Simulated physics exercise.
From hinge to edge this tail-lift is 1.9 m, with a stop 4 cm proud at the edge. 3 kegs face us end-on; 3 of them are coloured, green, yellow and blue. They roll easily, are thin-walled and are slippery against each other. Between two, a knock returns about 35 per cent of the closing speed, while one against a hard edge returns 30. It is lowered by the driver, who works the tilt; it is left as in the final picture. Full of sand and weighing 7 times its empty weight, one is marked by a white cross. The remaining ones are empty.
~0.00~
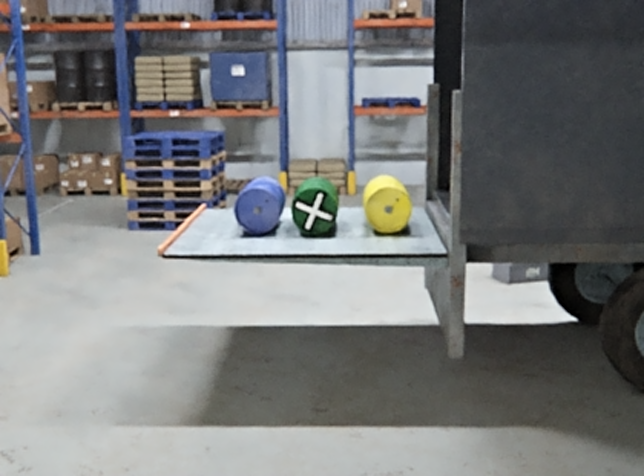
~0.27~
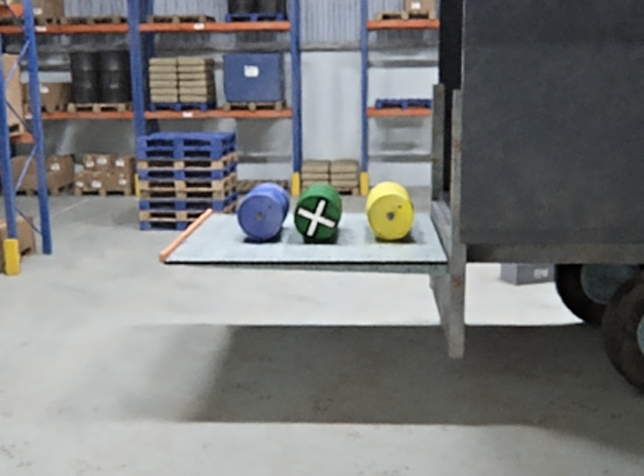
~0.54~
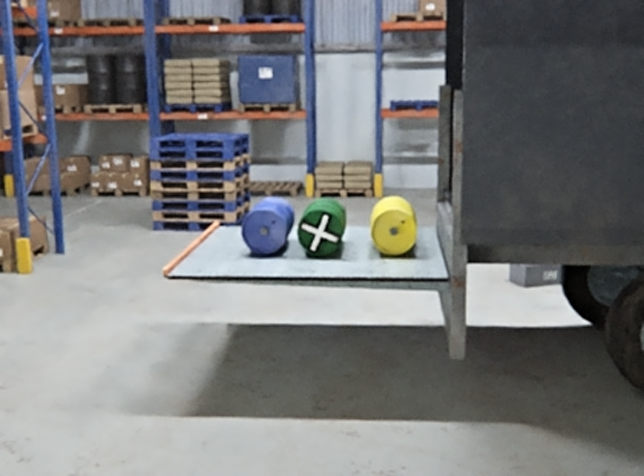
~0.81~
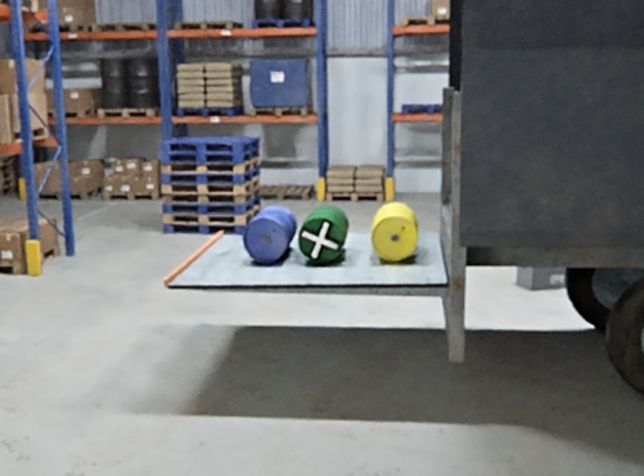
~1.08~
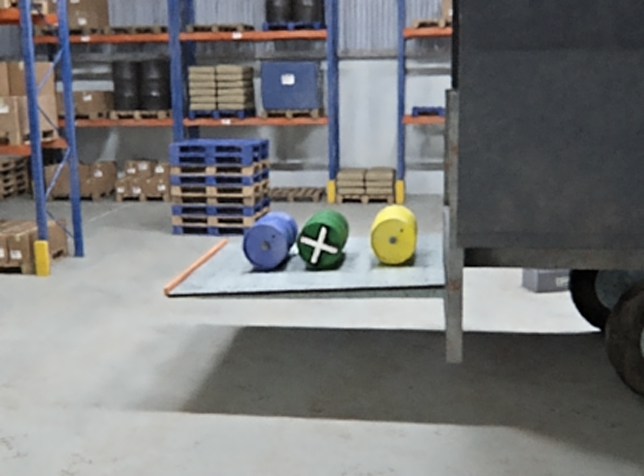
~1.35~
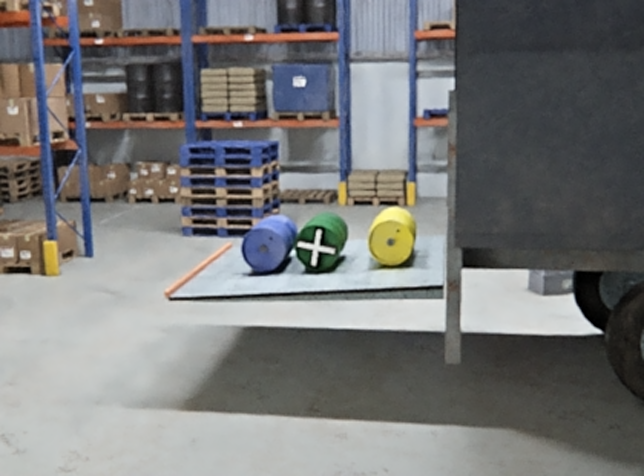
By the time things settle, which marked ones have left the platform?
Green keeps its place; yellow keeps its place; blue goes over the edge.
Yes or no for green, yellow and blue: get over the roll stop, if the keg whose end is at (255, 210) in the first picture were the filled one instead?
With that change, green won't, yellow won't, and blue won't.
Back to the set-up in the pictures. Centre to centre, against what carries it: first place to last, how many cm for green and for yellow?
Green about 90; yellow about 110.
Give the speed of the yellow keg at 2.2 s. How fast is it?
Estimate: Some 0.3 m/s.
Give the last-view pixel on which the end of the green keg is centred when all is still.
Near pixel (207, 253).
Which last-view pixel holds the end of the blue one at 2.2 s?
Position: About (237, 251).
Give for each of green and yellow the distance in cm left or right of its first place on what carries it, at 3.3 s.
By then green is 80 left of its start, and yellow is 75 left of its start.
Then, 2.2 s in, green is on the plate, 75 cm from the stop, rolling left; yellow is on the plate, 135 cm from the stop, rolling left; blue is on the plate, 35 cm from the stop, rolling left; 0 gone from the plate.
Then, 3.3 s in, green is on the plate, 20 cm from the stop, rolling left; yellow is on the plate, 80 cm from the stop, rolling left; blue is over the stop and falling; 1 gone from the plate.
In the end (5.7 s), green is on the plate, 10 cm from the stop; yellow is on the plate, 50 cm from the stop; blue is on the ground; 1 gone from the plate.
